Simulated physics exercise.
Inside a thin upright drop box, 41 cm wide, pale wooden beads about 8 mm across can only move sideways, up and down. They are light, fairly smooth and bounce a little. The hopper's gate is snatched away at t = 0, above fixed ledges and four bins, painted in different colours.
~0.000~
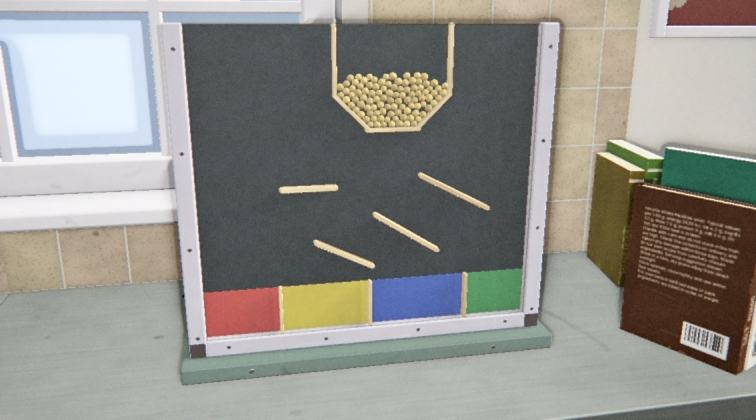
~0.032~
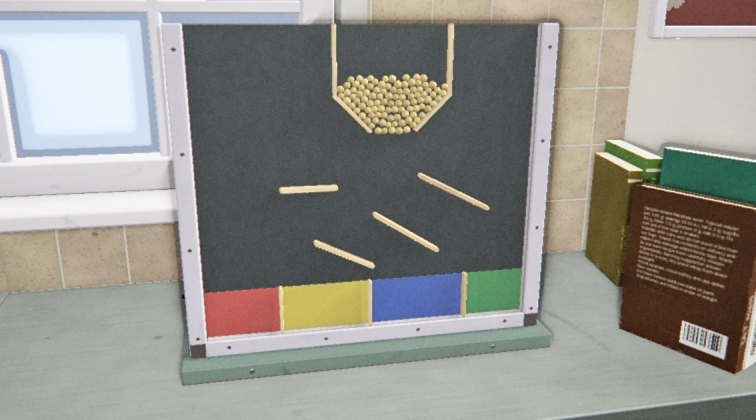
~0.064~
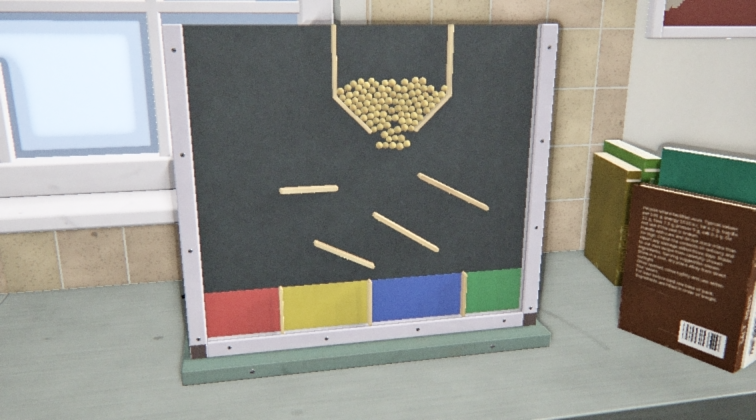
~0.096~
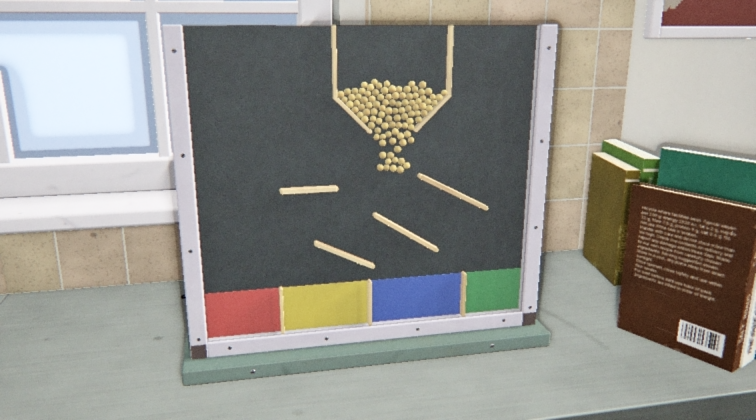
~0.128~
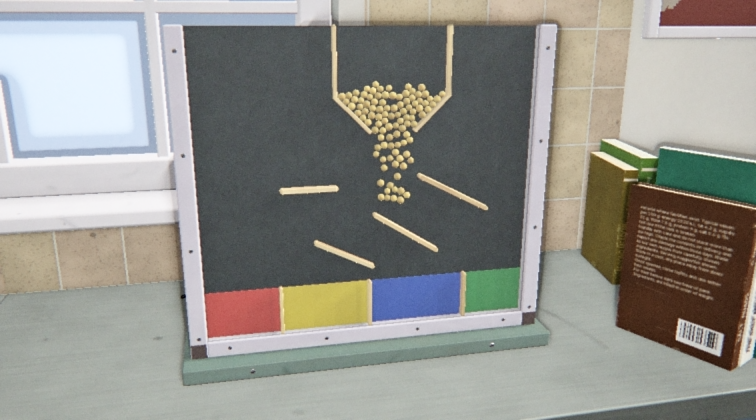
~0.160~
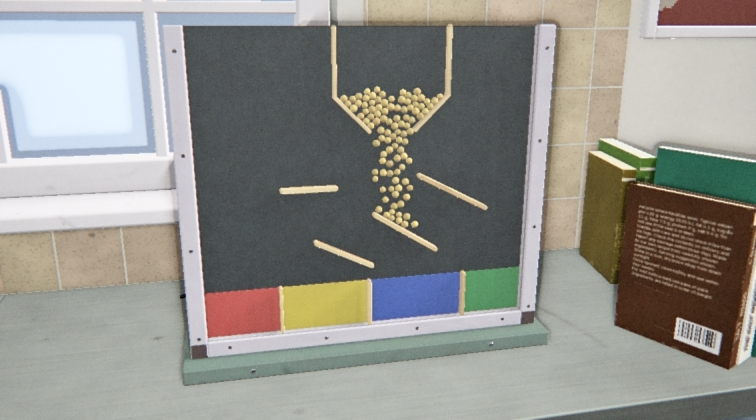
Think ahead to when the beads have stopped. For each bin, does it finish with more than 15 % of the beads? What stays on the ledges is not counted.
Green: Yes; red: No; blue: Yes; yellow: No.
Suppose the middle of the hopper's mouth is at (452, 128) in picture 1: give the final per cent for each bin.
Green bin: 90; red bin: 0; blue bin: 0; yellow bin: 0.
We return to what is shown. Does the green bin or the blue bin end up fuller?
More goes to the green bin.
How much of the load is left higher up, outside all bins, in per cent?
About 0 per cent.
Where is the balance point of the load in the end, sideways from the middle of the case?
Some 13 cm right of it.
After 0.24 s 70 % have left the hopper; down in the bins, nothing yet.
After 0.55 s 100 % have left the hopper; down in the bins, green 60 %, blue 20 %.
At rest by 1.5 s, green 65 %, red 0 %, blue 30 %, yellow 0 %.
